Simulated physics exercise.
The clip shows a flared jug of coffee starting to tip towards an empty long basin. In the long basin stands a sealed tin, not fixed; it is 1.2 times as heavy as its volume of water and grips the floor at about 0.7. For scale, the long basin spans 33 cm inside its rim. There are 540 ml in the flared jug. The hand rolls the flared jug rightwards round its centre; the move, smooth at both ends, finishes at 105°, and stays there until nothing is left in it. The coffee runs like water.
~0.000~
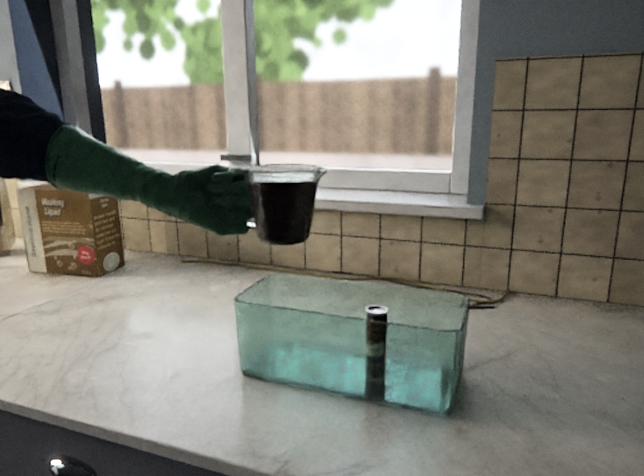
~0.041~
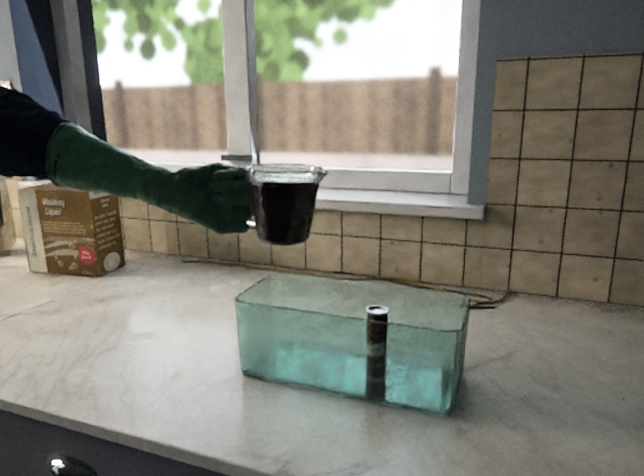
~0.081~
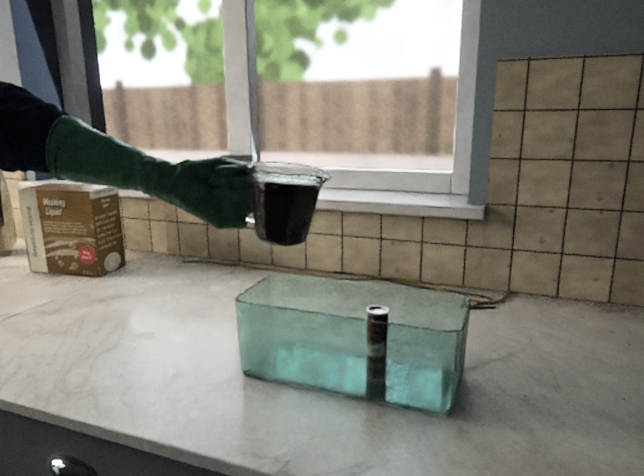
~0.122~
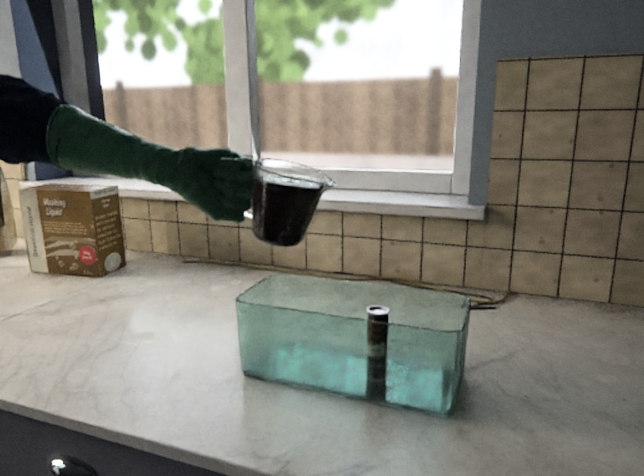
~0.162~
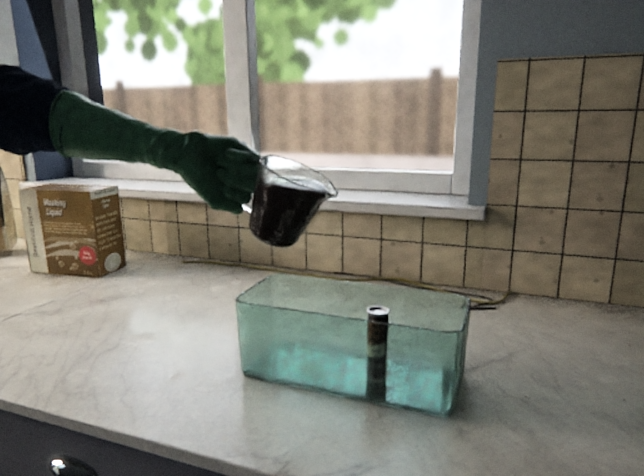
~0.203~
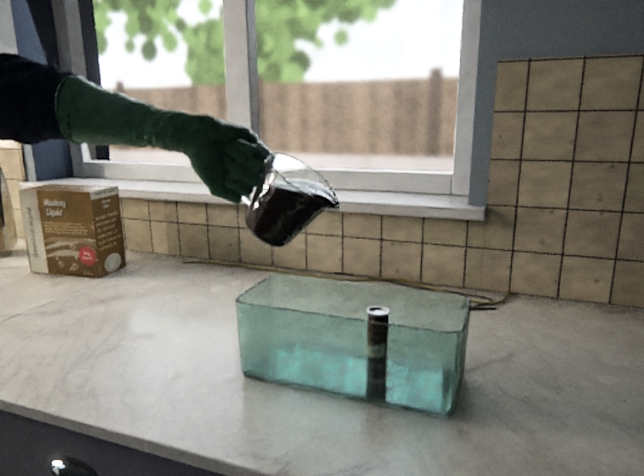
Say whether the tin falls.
The tin goes over.
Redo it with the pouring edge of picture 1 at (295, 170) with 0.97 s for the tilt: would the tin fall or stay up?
Then it stays up.
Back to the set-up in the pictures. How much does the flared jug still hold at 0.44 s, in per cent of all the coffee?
Some 40 per cent.
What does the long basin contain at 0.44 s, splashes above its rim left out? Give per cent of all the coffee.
Some 30 per cent.
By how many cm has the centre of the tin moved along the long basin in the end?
Some 6.5 cm.
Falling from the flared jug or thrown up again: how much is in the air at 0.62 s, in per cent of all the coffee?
Near 10 in a hundred.
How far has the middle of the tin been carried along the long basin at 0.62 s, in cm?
About 2 cm.
Then, 0.44 s in, the tilt is 101° and 40 per cent is still to pour; the tin stands where it began.
Then, 0.62 s in, the tilt is 105° and 6 per cent is still to pour; the tin leans 14°.
Then, 0.81 s in, the tilt is 105° and 0 per cent is still to pour; the tin lies on its side.
Then, 1.01 s in, the tilt is 105° and 0 per cent is still to pour; the tin lies on its side.
Finally, the tin lies on its side.
